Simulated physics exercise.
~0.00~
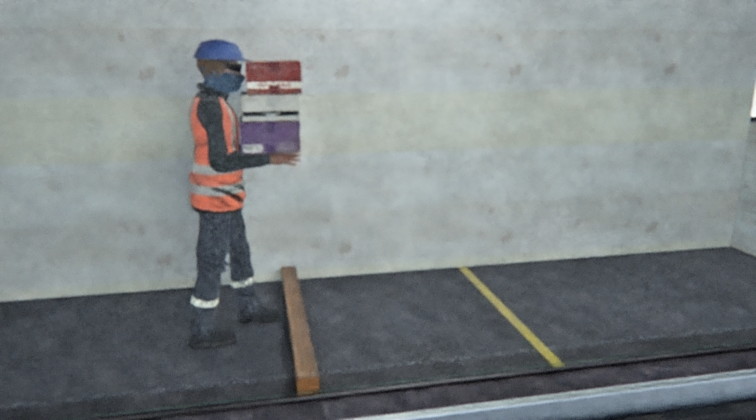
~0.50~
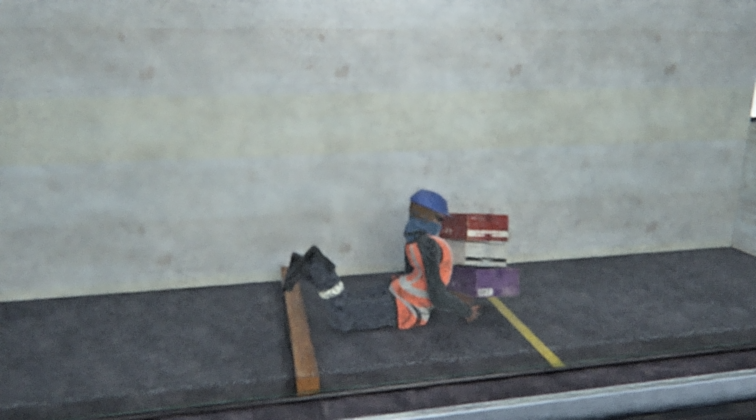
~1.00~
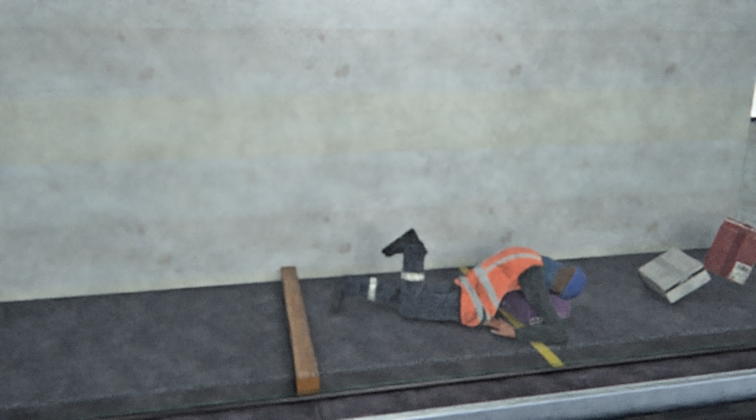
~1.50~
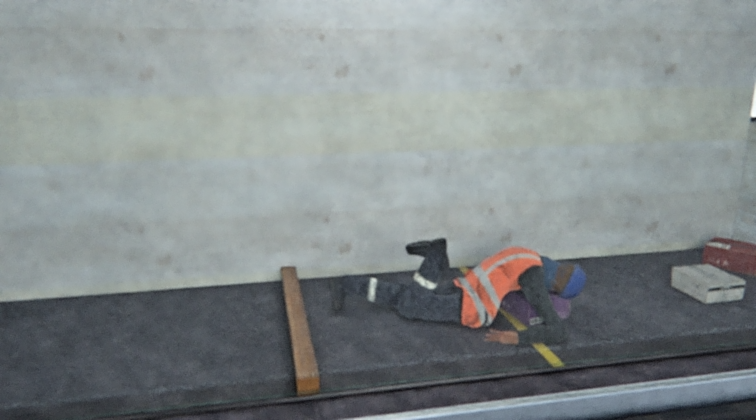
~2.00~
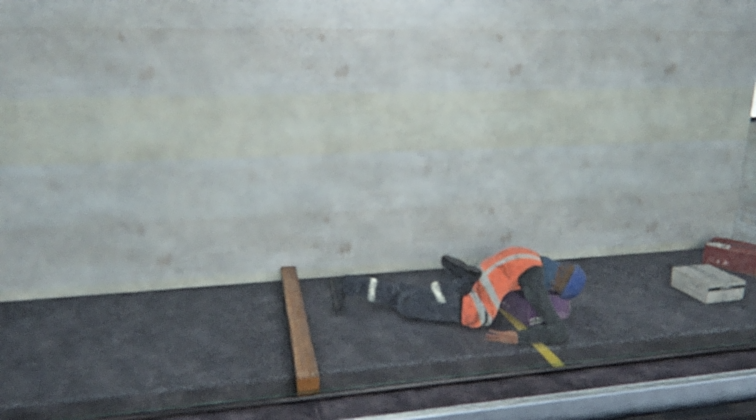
A worker in a blue cap and orange vest stands at the left, holding a stack of red, white and purple boxes in both arms, with a low brown rail just ahead. The figure pitches forward to the right over the rail, legs trailing behind and boxes tipping in front. The body lands face down across the yellow line, one lower leg raised, as the red and white boxes tumble away to the right. Those two settle at the far right, while the leg lowers. The worker ends sprawled limply, head and arms over the purple box, just beyond the line.
